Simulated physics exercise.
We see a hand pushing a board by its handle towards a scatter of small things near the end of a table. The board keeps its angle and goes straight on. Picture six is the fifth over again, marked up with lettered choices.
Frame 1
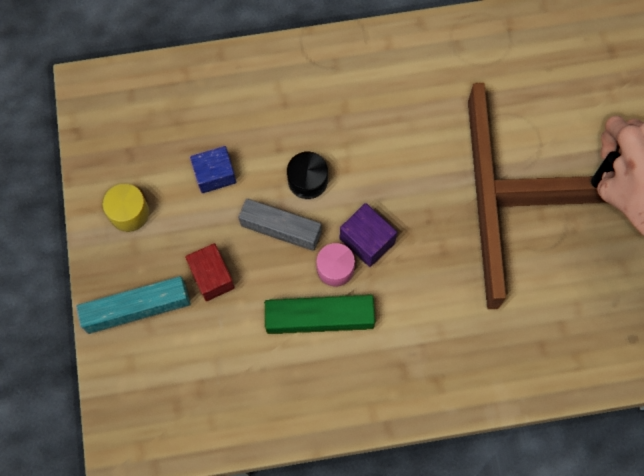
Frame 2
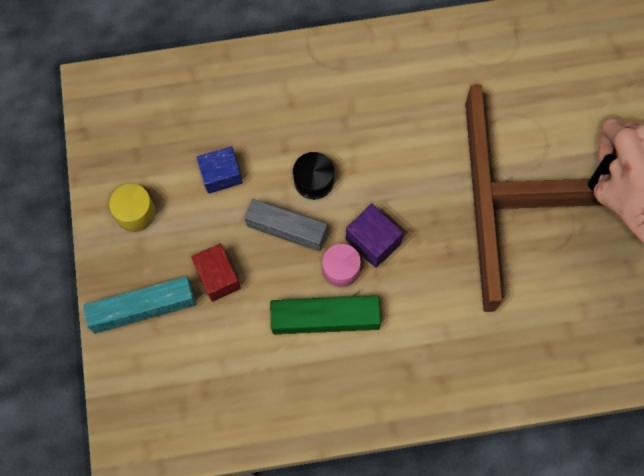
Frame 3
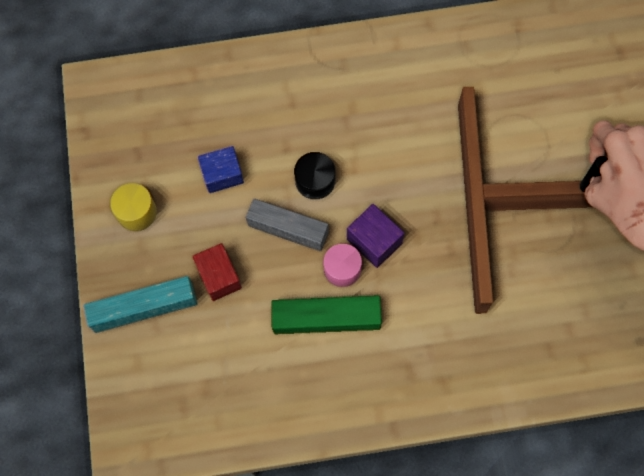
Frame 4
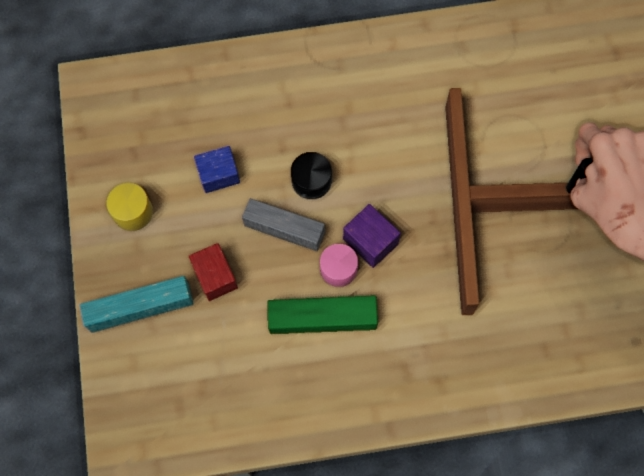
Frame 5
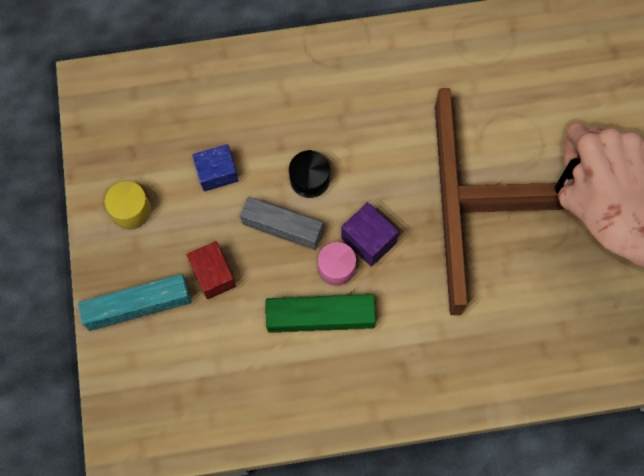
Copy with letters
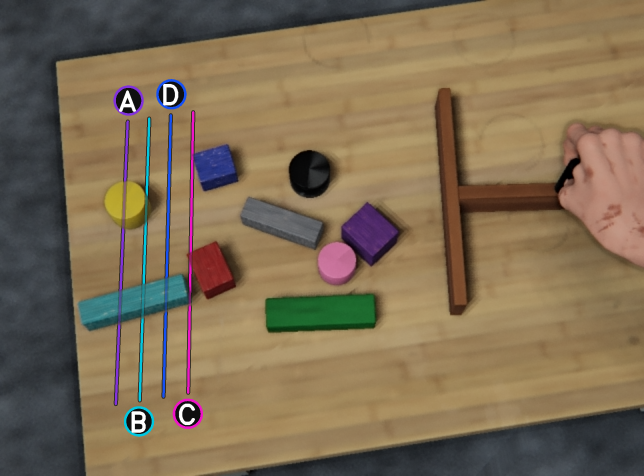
The clip shows a hand gripping the handle of a brown T-shaped board and sliding it slowly a short way left across a wooden table, while the scattered colourful blocks, bars and round pieces stay in place.
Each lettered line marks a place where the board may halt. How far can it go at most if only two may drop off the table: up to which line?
It should halt at B.
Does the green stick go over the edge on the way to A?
By then, yes.
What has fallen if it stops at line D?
The turquoise bar goes over.
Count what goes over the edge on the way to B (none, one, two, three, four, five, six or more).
Two.
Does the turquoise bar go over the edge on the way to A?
By then, yes.
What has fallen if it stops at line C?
It is the turquoise bar.
On the marked copy, A at (122, 256); B at (145, 252); C at (191, 245); D at (167, 249).
Taking B. A third of the way, board (342, 209); green stick (285, 318); pink tin (315, 273).
Two thirds of the way, board (231, 225); turquoise bar (103, 307); yellow tin (123, 205).
When it is over, board (142, 239); grey bar over the edge; turquoise bar over the edge; two fallen.
As for the rest, A drops five; C is within the limit but short; D is within the limit but short.
